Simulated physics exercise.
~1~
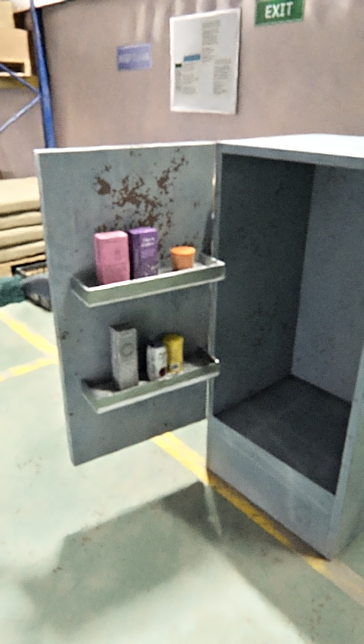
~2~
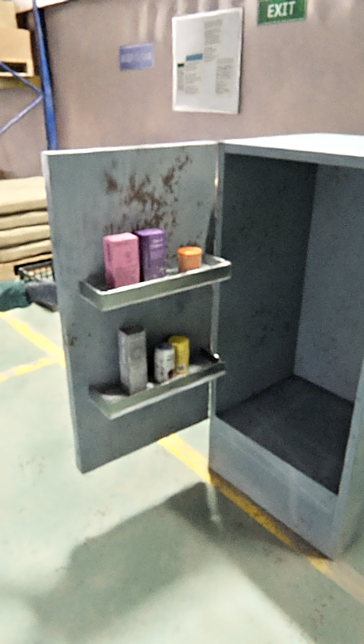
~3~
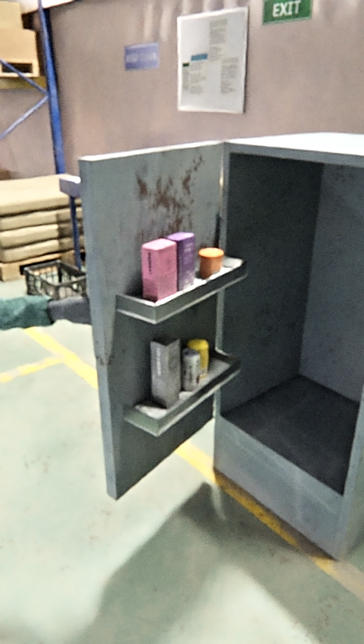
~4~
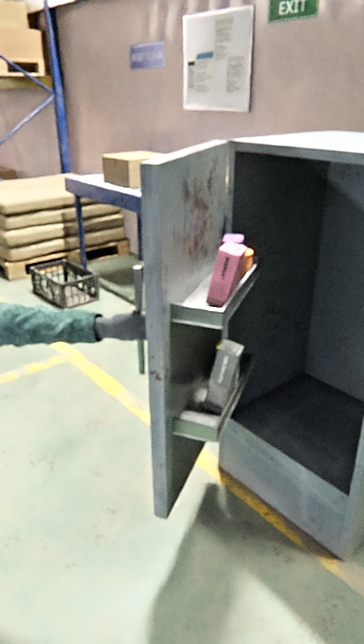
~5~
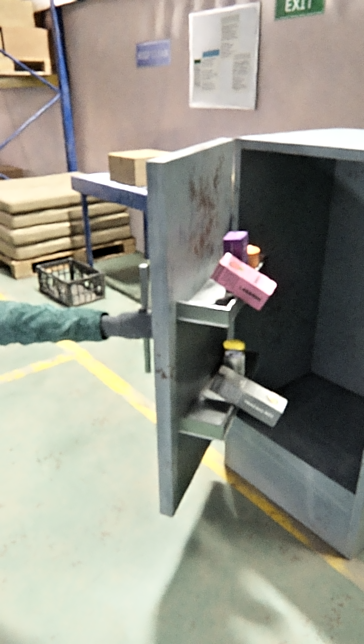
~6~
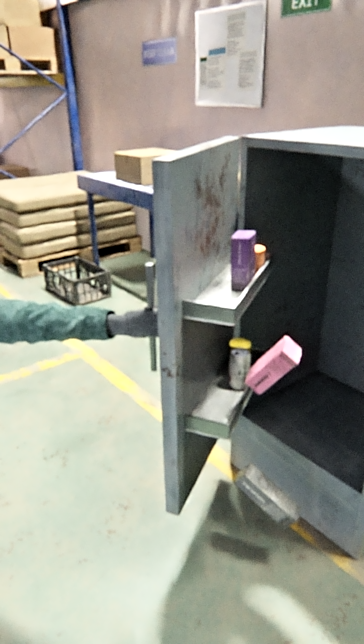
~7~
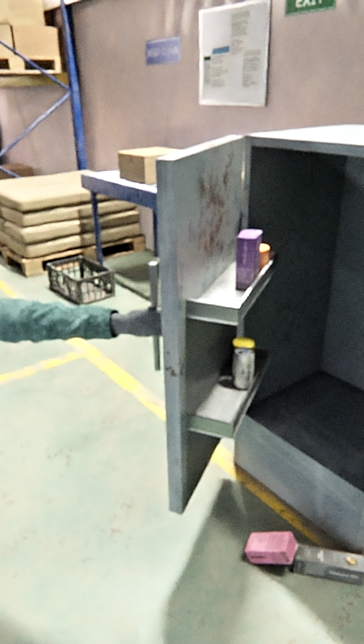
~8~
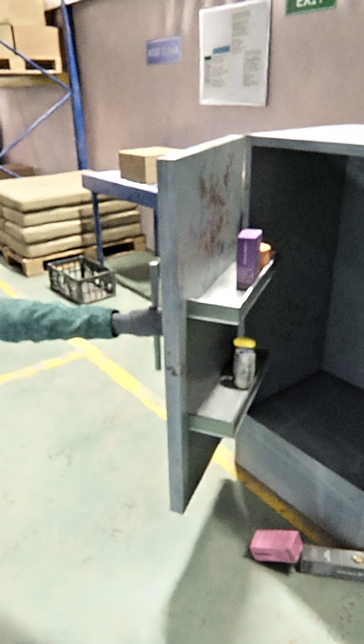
The clip shows a grey locker whose open door, with cartons and small containers on two racks, swings right and stops partway as a gloved hand holds it. The pink and grey cartons tip off and drop to the floor, while the purple carton and remaining containers stay upright.
